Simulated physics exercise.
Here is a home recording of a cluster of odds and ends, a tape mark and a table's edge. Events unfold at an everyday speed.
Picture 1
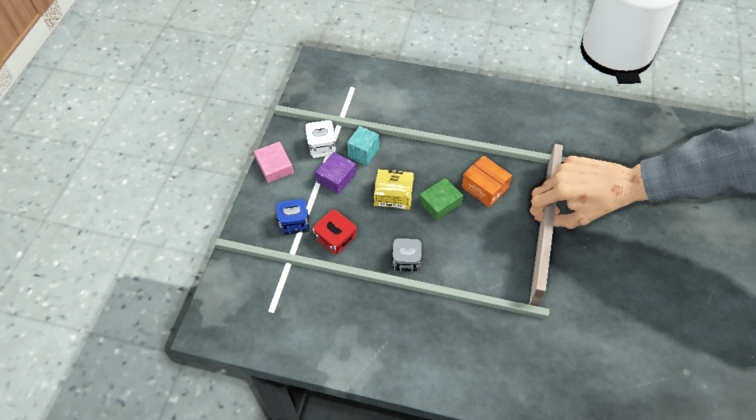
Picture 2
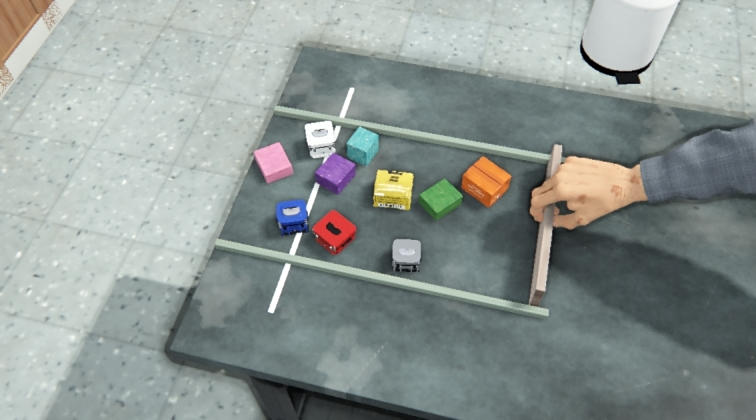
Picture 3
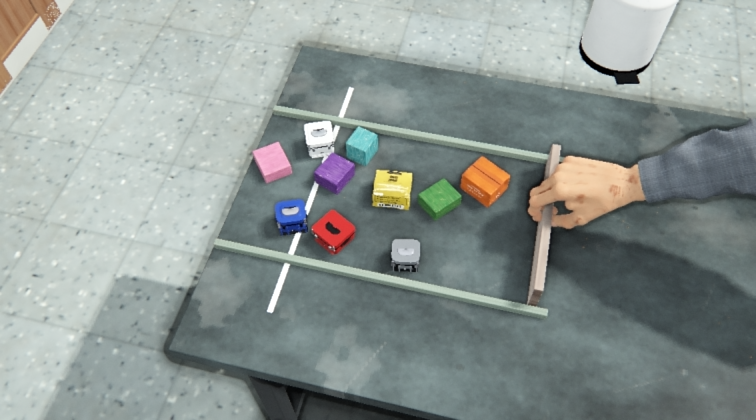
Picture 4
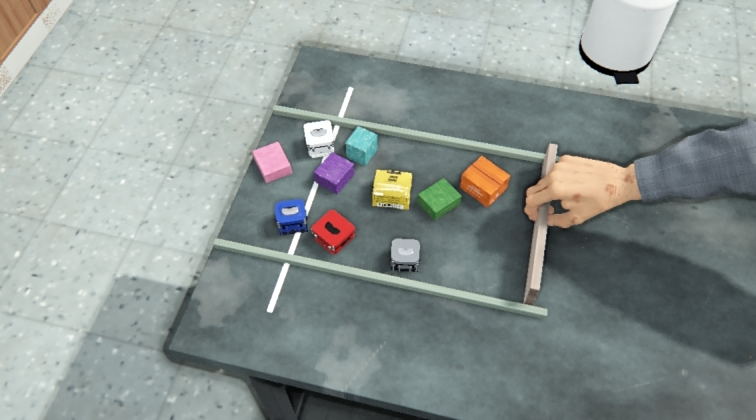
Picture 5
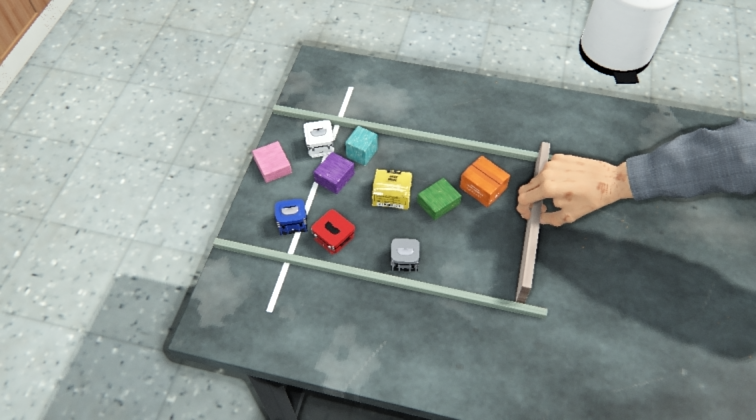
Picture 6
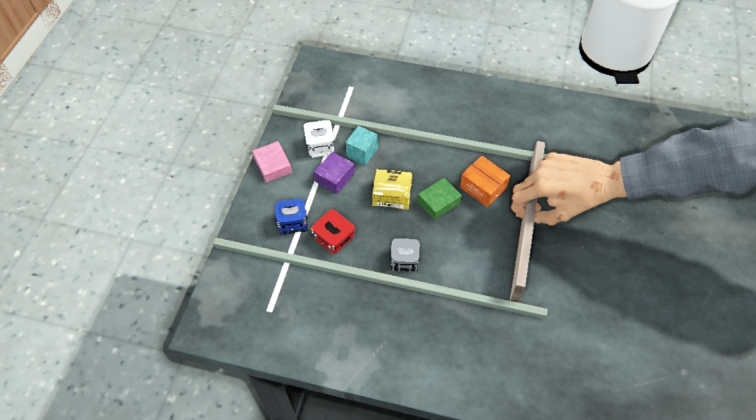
At the start, a hand holds an upright board at the right of a dark table, with colourful blocks and cases scattered between two pale rails around a white tape line. The hand then slides the board a short way left toward the orange block, while the objects stay practically still.
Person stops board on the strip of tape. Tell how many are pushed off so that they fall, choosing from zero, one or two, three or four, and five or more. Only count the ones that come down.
The count is one or two.
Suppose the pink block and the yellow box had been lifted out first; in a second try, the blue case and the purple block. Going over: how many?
0, then 1.
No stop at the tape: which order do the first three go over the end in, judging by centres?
It goes the pink block, after that the purple block, and then the white case.
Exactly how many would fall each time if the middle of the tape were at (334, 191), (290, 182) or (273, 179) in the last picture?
Try by try, 1, 4 and 7.
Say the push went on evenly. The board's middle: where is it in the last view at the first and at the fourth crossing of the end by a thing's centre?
First about (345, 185), next about (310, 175).
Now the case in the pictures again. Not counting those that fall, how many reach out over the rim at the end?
I get 2.
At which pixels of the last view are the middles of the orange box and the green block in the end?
They end up close to (308, 149) and (302, 180).
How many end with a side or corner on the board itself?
At rest, 3 are in contact.
Early on, none off yet; pink block at rest near (272, 162); white case at rest near (320, 139); blue case at rest near (292, 217).
A while later, none off yet; pink block at rest near (272, 162); white case at rest near (317, 138); blue case at rest near (290, 216).
Finally, the number that fall off is one or two; lost, purple block and pink block.
